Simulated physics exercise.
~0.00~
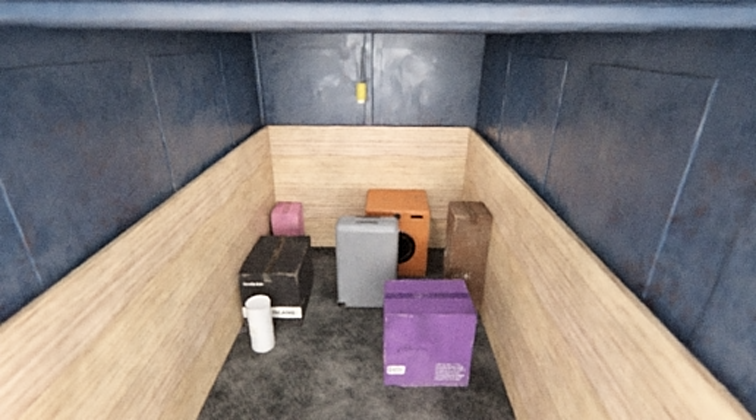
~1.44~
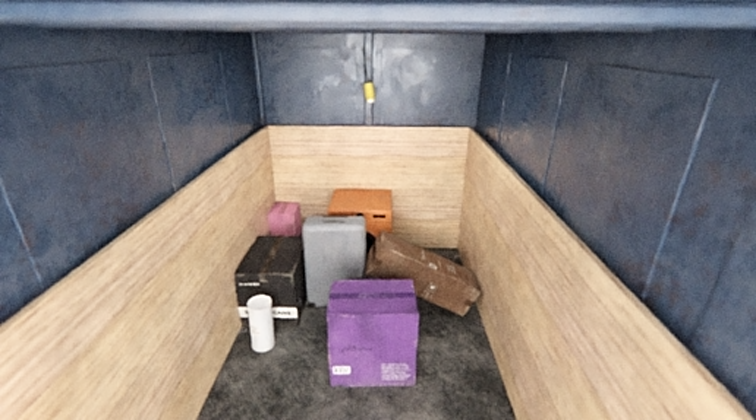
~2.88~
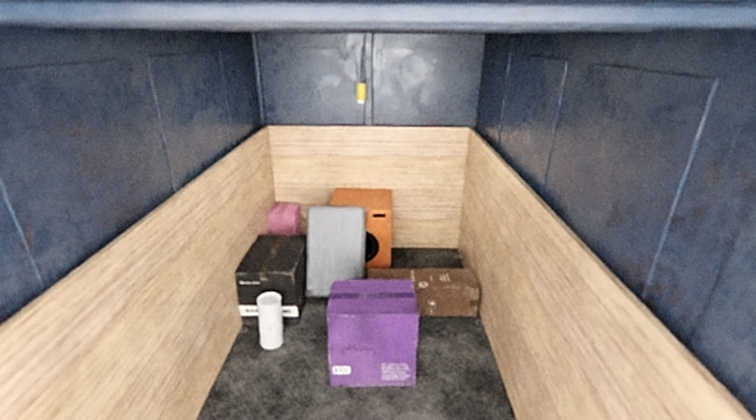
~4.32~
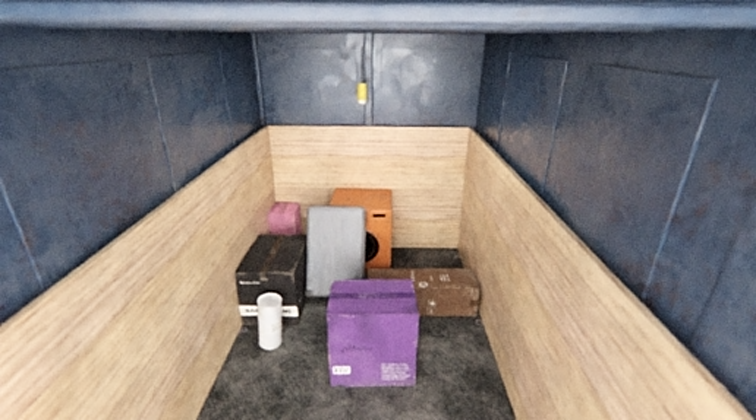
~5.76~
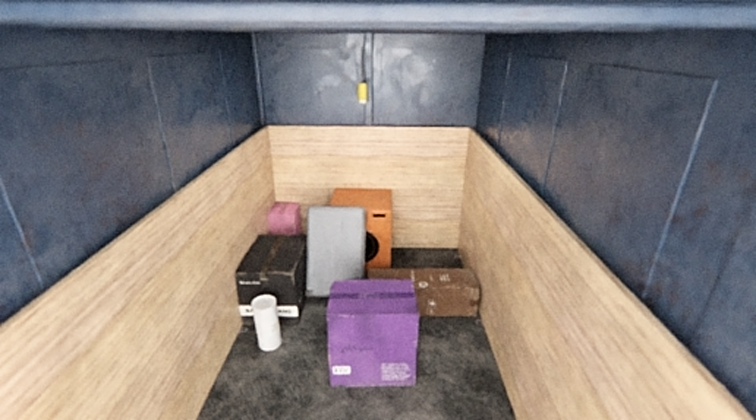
A tall brown box tipped over onto its side in the back of a van as the purple box, orange appliance and grey case shifted left; the case then leaned back and stayed tilted, while the black and pink boxes barely moved.
